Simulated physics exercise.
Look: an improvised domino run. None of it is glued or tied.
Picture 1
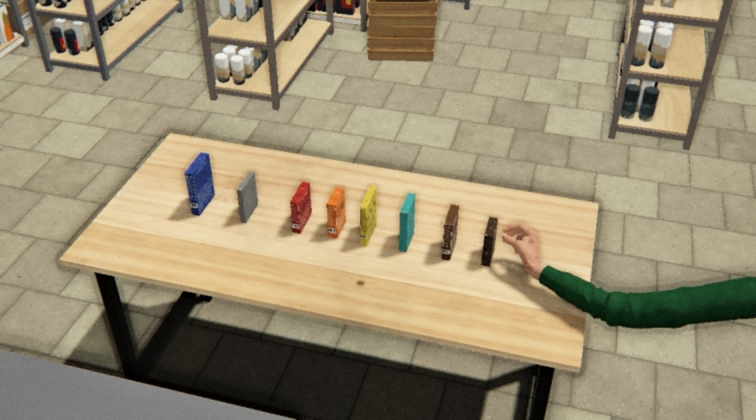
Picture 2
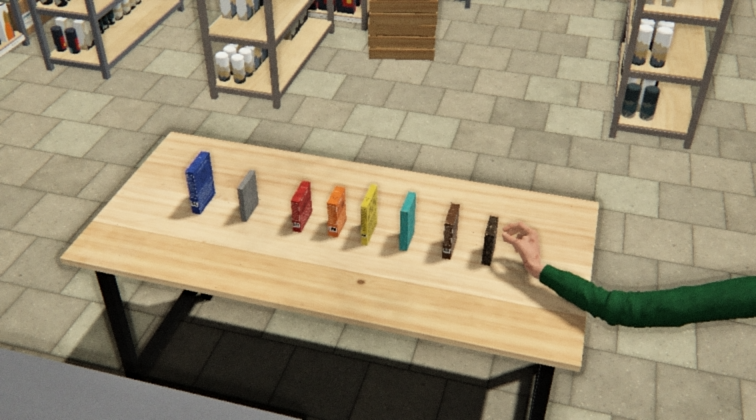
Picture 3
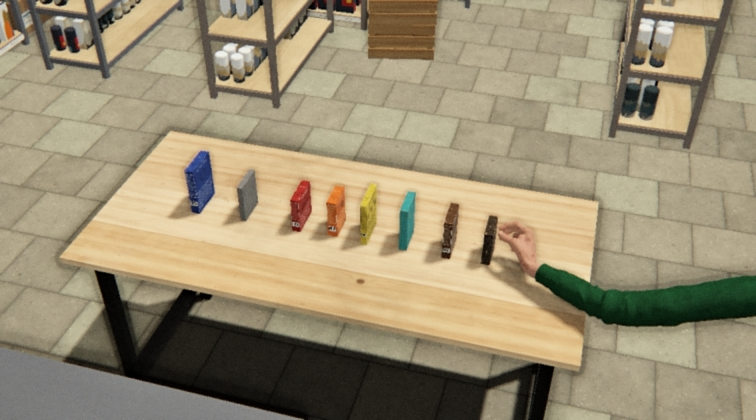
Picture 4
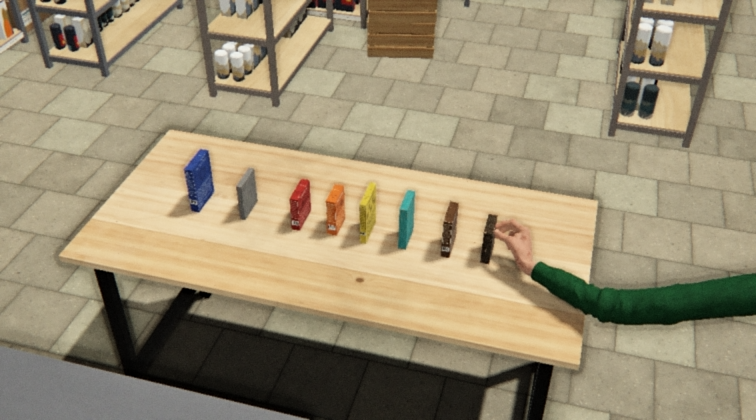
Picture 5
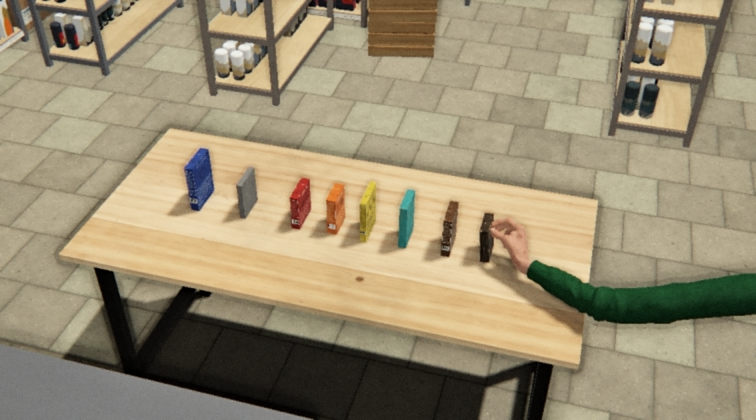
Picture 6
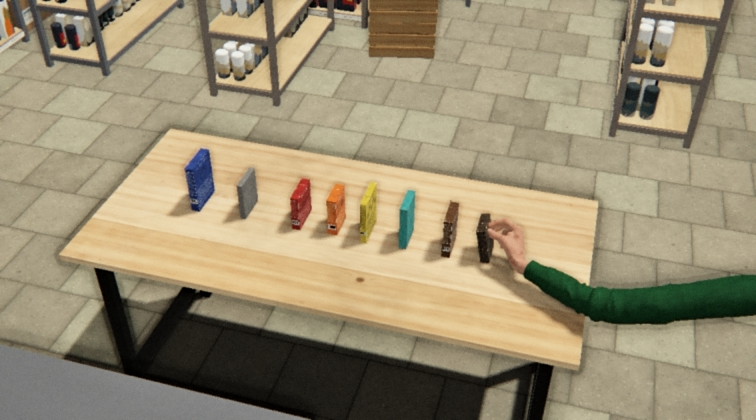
A green-sleeved arm reaches in and tilts the black block slightly left on a table.
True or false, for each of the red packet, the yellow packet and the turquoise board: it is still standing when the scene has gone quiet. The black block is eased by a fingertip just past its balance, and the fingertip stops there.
Red packet: False; yellow packet: False; turquoise board: False.
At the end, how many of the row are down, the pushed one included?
The total comes to 8.
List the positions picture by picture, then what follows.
The first picture shows red packet (301, 208); yellow packet (369, 216); turquoise board (407, 223).
The second picture shows orange packet (337, 212); brown packet (451, 231).
The third picture shows grey block (248, 195); orange packet (336, 211).
The fourth picture shows brown packet (450, 230); grey block (247, 194).
The fifth picture shows black block 6° over; orange packet (336, 209); brown packet (450, 229).
The sixth picture shows black block 11° over; red packet (301, 204); yellow packet (369, 213); turquoise board (407, 220).
Then, 0.50 s on from there, black block 90° over; turquoise board turned 8° from how it was put near (403, 219); brown packet turned 46° from how it was put.
Then, 0.90 s on from there, black block 90° over; yellow packet turned 57° from how it was put near (332, 213); turquoise board on its side near (379, 229); red packet turned 35° from how it was put near (288, 202).
Then, 1.10 s on from there, black block 90° over; yellow packet on its side near (325, 214); red packet on its side near (268, 209); turquoise board on its side near (379, 231).
Then, 1.90 s on from there, black block 90° over; yellow packet on its side near (325, 214); red packet on its side near (267, 209); turquoise board on its side near (379, 231).
In the end, toppled on the table, red packet, brown packet, grey block, turquoise board, orange packet and yellow packet. At the end, from the last picture's camera, red packet near (267, 209), yellow packet near (325, 214).
